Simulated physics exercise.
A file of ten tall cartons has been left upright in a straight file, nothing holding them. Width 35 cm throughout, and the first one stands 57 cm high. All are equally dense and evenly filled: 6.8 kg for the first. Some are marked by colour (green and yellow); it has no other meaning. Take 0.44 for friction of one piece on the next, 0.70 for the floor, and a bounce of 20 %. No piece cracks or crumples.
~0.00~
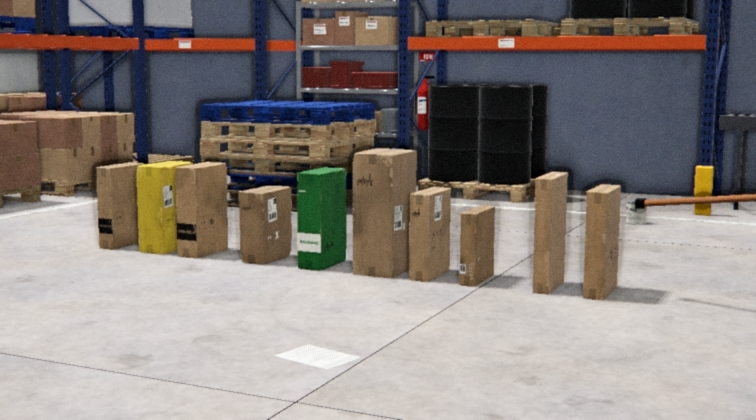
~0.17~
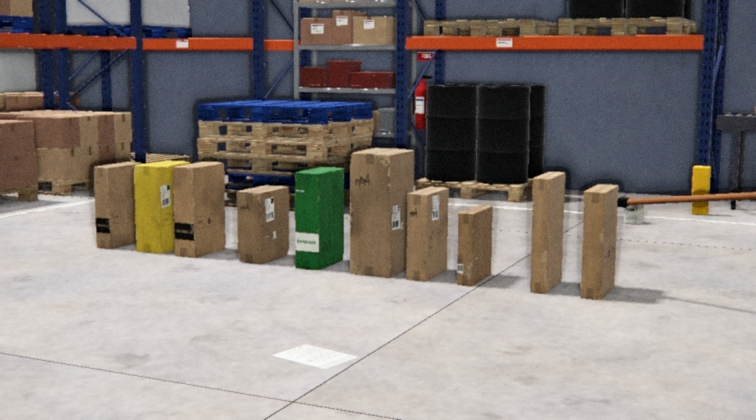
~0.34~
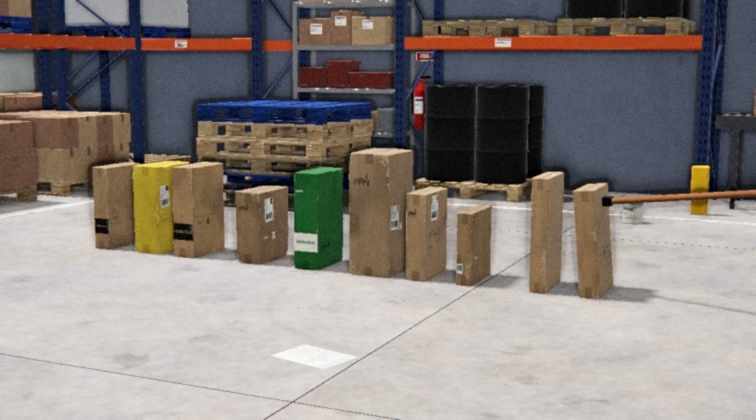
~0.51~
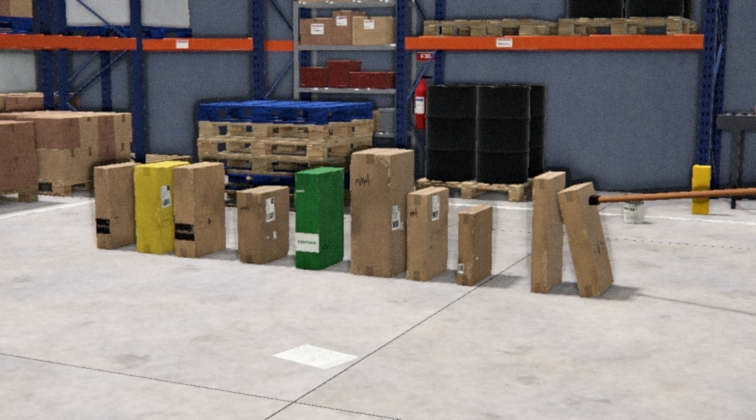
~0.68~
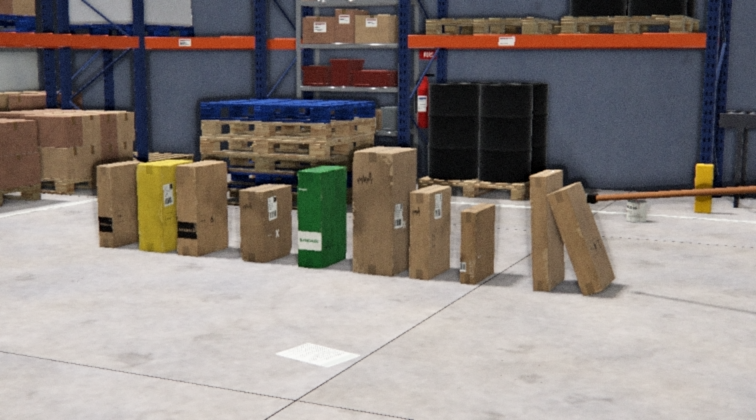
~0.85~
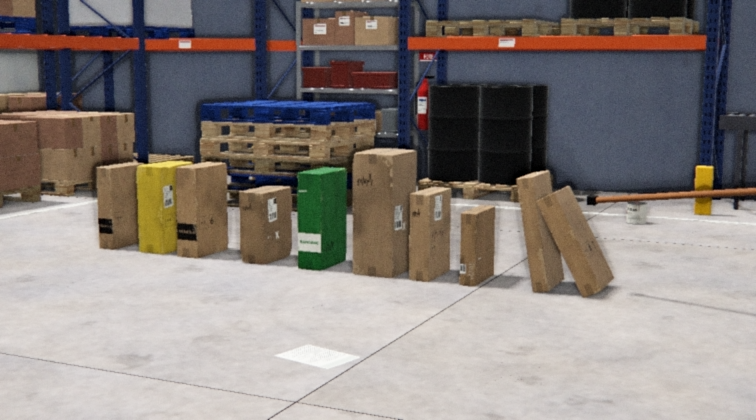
Row of upright cardboard cartons standing in a warehouse as a pole pushes the rightmost one leftward, leaning it against its neighbour, which tilts slightly.
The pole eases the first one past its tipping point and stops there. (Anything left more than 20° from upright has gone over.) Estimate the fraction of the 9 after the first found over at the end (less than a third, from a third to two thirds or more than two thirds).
The part is less than a third.
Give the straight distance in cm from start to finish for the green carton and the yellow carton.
About: Green 0, yellow 0.
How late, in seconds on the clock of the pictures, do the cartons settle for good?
Near 1.5 s.
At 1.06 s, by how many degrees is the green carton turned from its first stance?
Some 0°.
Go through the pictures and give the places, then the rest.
In the first picture (places mark the middle of the side facing us), pole end (640, 204) 11 cm from the first carton; green carton (334, 219); yellow carton (149, 210); the rest undisturbed.
In the second picture, pole end (623, 203) 36 mm from the first carton; green carton (332, 219).
In the third picture, pole end (608, 202) pushing; green carton (331, 219); the rest undisturbed.
In the fourth picture, pole end (594, 201) pushing; green carton (332, 219); the rest undisturbed.
In the fifth picture, pole end (592, 199) stopped; green carton (334, 217); steepest lean 3°, the carton at (539, 234); one has shifted.
In the sixth picture, pole end (592, 201) stopped; green carton (334, 219); yellow carton (150, 210); steepest lean 10°, the carton at (532, 235); one has shifted.
After 1.06 s, 1 of the 9 other cartons over.
After 1.26 s, 2 of the 9 other cartons over.
At rest (1.7 s), 2 of the 9 other cartons over; green carton unmoved; yellow carton unmoved. That is 22 per cent. Seven left standing. As the last picture would show them, middles, green carton near (323, 218), yellow carton near (166, 207).
